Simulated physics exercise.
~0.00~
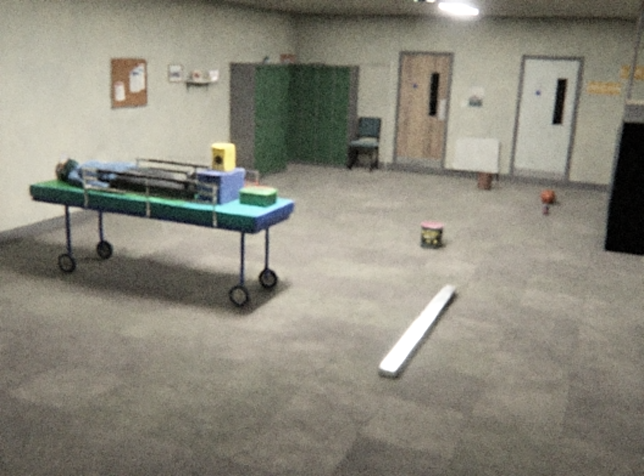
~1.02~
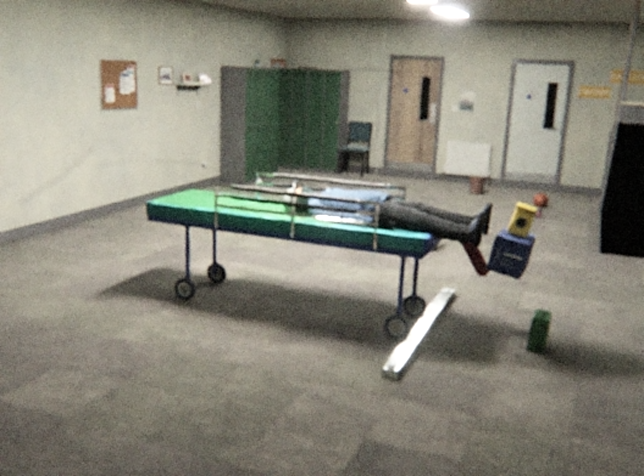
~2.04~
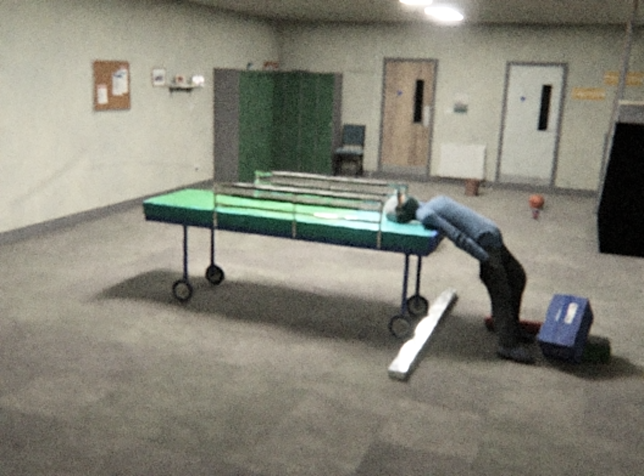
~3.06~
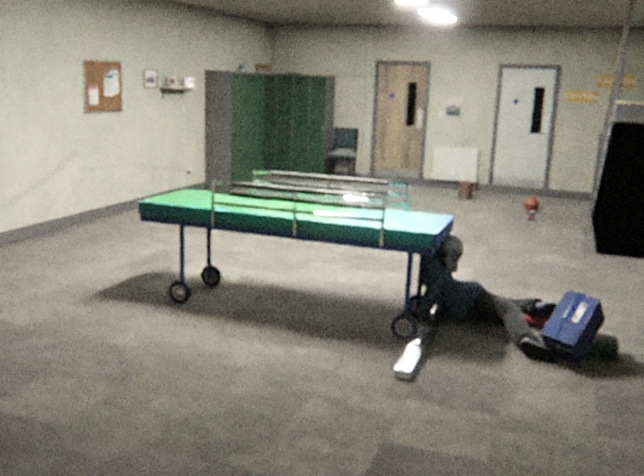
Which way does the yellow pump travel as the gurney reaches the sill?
The yellow pump moves to the right, going out past the foot end of the gurney.
Room with lockers, a gurney rolling right, stopping at a white sill, its load and limp figure sliding off onto the floor.
